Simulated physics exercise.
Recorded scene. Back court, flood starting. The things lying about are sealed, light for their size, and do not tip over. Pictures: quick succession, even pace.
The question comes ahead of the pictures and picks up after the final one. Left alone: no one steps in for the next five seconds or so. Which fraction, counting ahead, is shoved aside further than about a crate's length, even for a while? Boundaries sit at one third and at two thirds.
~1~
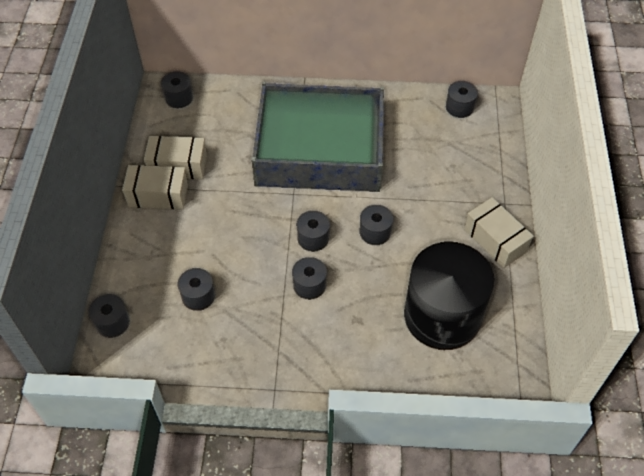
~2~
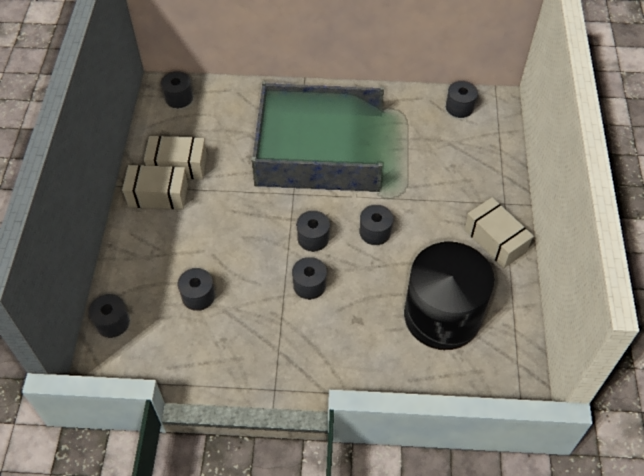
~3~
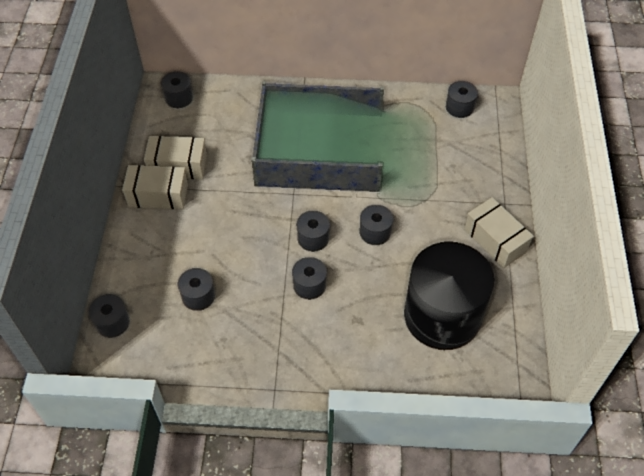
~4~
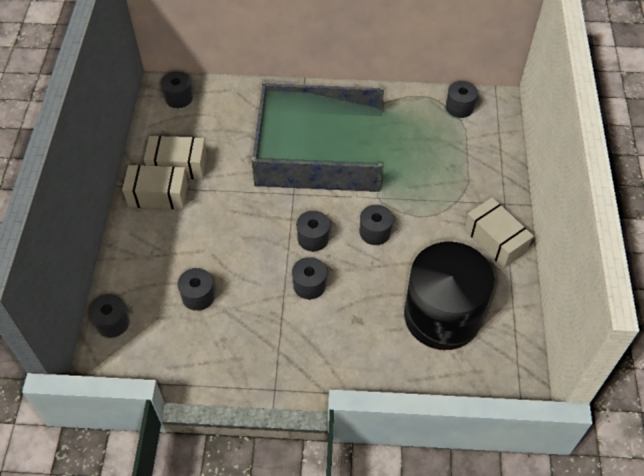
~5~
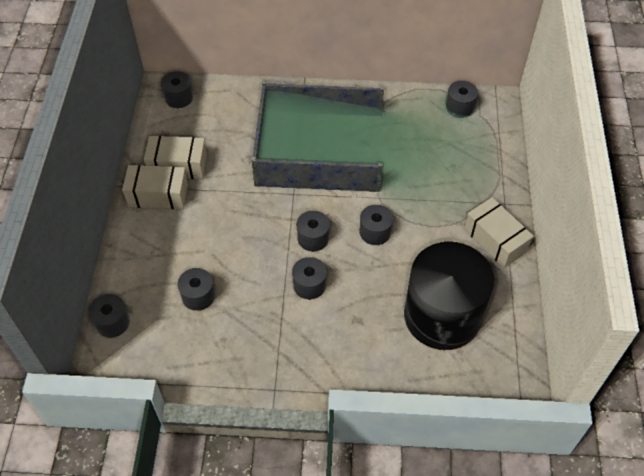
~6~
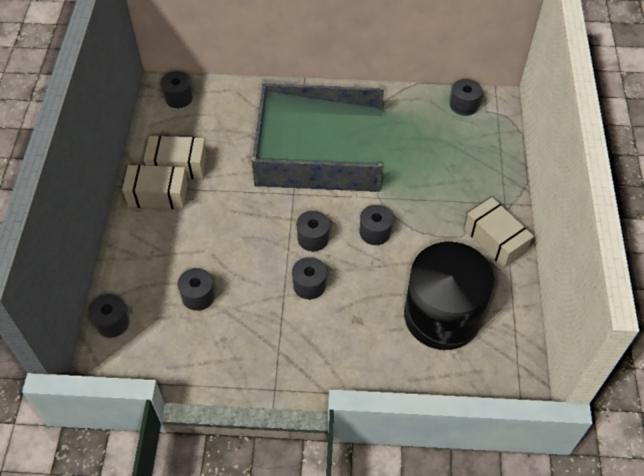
Share: Fewer than a third.
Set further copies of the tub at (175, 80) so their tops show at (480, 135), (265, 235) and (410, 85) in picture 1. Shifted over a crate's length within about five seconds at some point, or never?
Per listing: Cleared out, largely stays, cleared out.
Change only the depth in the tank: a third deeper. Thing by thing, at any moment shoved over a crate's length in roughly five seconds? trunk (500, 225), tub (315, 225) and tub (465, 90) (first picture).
Result by item: Covered it; didn't cover it; covered it.
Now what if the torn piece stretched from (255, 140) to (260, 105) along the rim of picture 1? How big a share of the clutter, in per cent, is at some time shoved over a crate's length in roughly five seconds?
Close to 40 in a hundred.
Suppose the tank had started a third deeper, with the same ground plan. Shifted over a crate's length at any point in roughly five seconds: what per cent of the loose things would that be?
Around 40 in a hundred.
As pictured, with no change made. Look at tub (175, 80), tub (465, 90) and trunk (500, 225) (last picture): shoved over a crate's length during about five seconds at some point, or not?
Going through them in order: First kept nearby, second got well clear, third got well clear.
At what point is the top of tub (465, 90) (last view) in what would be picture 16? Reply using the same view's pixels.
Estimated position: Around (499, 72).
A moment on, 0 of 10 are well off their spots; 0 afloat.
Next, 1 of 10 are well off their spots; 1 afloat.
Later, 1 of 10 are well off their spots; 1 afloat.
In the end, 2 of 10 are well off their spots, and 2 have been at some point; 1 afloat.
